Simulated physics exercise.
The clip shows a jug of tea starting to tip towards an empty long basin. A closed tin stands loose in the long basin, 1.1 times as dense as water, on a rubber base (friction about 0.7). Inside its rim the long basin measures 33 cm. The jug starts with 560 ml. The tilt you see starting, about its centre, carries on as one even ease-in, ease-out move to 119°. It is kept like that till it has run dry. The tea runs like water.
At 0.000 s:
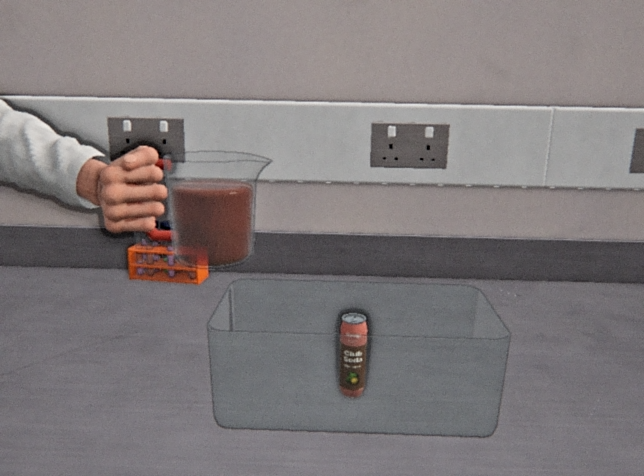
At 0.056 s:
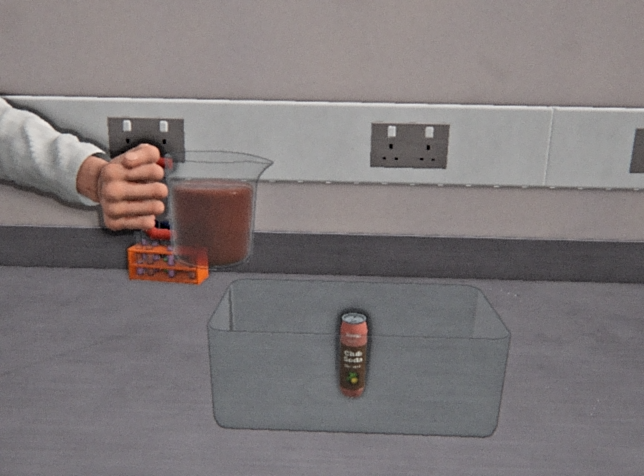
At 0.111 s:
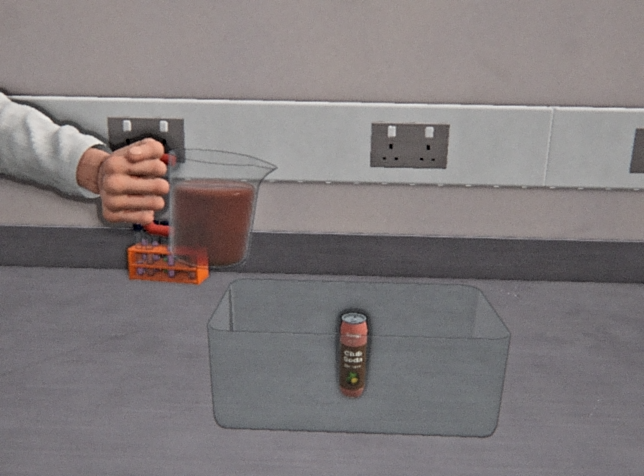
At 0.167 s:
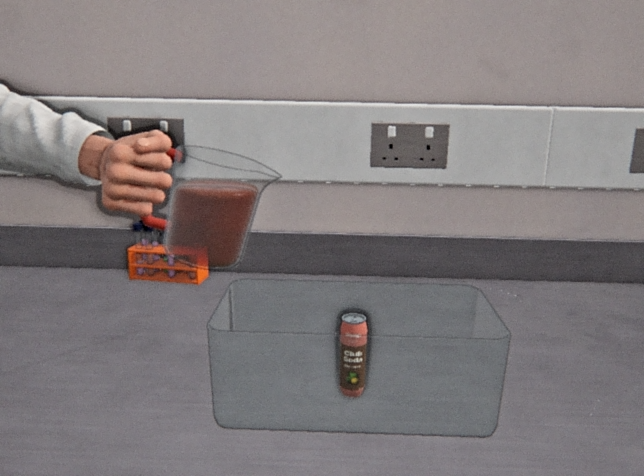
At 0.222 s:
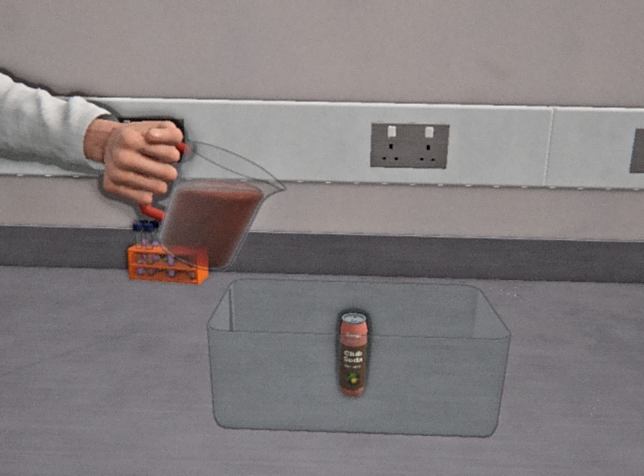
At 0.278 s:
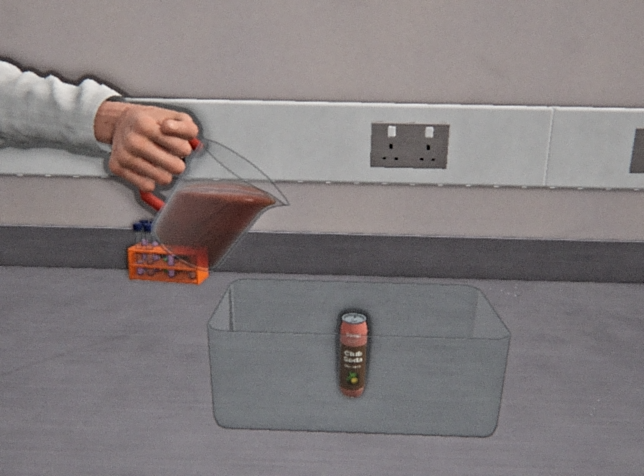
A hand in a pale sleeve holds a clear jug of reddish-brown tea by its red handle at the left, above a grey worktop seen from the front and slightly above. A transparent, empty long basin sits right of centre with an upright reddish tin inside, while a small orange rack stands behind, below wall sockets. The hand tilts the jug steadily rightwards, the tea shifting towards its spout, while the camera, basin and tin stay still.
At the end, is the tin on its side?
The tin keeps standing.
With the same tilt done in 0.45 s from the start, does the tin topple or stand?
The tin remains upright.
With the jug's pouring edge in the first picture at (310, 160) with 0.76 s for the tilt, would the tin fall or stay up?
Then it falls.
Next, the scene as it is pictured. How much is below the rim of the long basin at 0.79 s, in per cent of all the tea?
Near 88 in a hundred.
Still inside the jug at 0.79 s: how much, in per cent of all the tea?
Some 6 per cent.
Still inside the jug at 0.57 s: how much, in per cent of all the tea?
Some 56 per cent.
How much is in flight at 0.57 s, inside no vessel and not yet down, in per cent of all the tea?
About 22 per cent.
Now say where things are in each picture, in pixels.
In the first picture, it leans 0°; its right rim is at (273, 160); the tea meets the walls at (173, 184) and (254, 186); the long basin's rim runs from (221, 303) to (494, 311); the tin's top is at (354, 322).
In the second picture, it leans 2°; its right rim is at (274, 162); the tea meets the walls at (173, 184) and (254, 186).
In the third picture, it leans 6°; its right rim is at (278, 167); the tea meets the walls at (175, 184) and (256, 187).
In the fourth picture, it leans 14°; its right rim is at (283, 176); the tea meets the walls at (178, 185) and (260, 188).
In the fifth picture, it leans 23°; its right rim is at (287, 188); the tea meets the walls at (176, 189) and (266, 191).
In the sixth picture, it leans 35°; its right rim is at (290, 204); the tea meets the walls at (172, 197) and (277, 197).
Then, 0.57 s in, the tilt is 102° and 55 per cent is still to pour; the tin stands where it began.
Then, 0.79 s in, the tilt is 119° and 6 per cent is still to pour; the tin stands where it began.
Then, 1.01 s in, the tilt is 119° and 0 per cent is still to pour; the tin stands where it began.
Then, 1.26 s in, the tilt is 119° and 0 per cent is still to pour; the tin stands where it began.
Finally, the tin stands where it began.
